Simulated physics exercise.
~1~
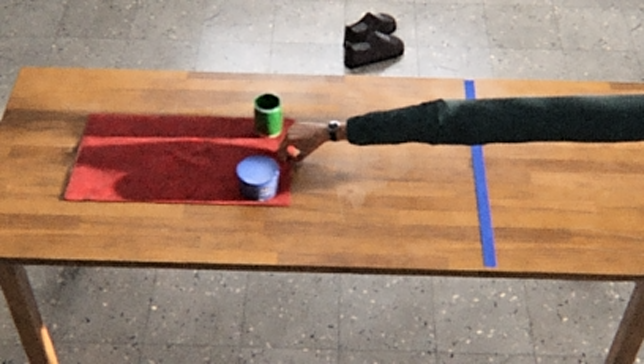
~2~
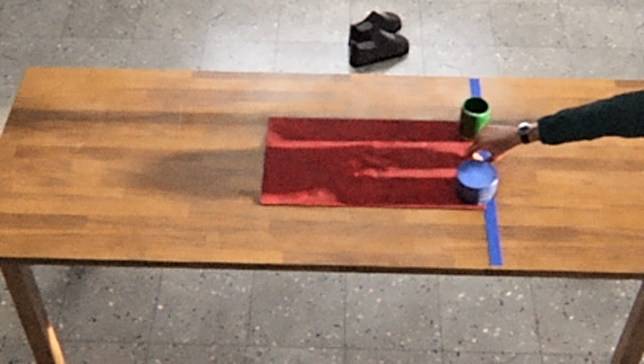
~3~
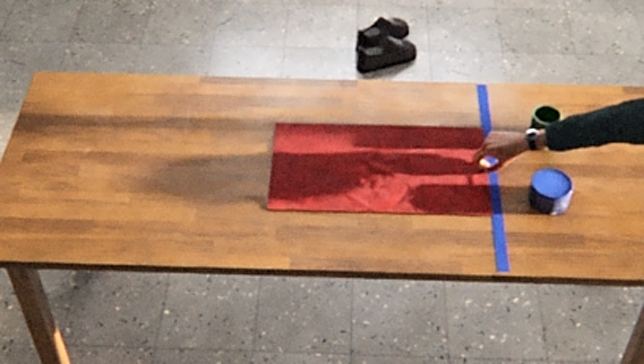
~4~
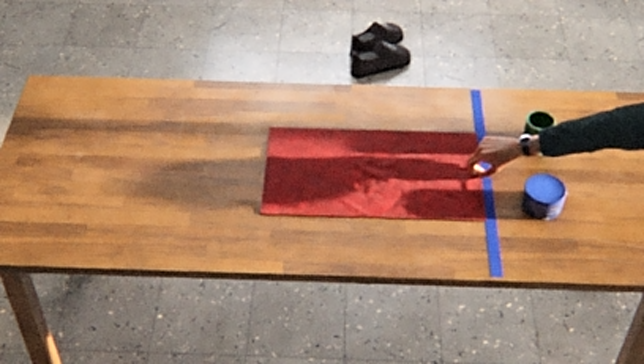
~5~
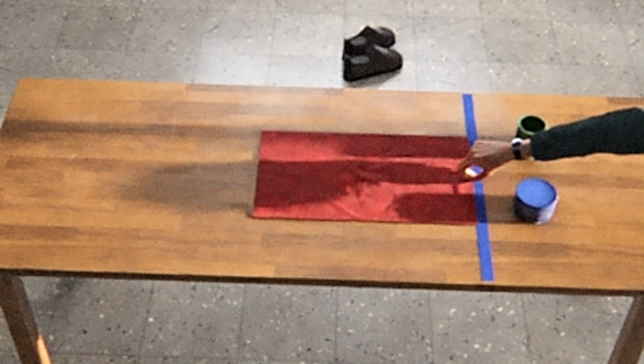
Red cloth dragged right by a hand stops at a blue tape line as a green mug and blue tub slide off ahead.
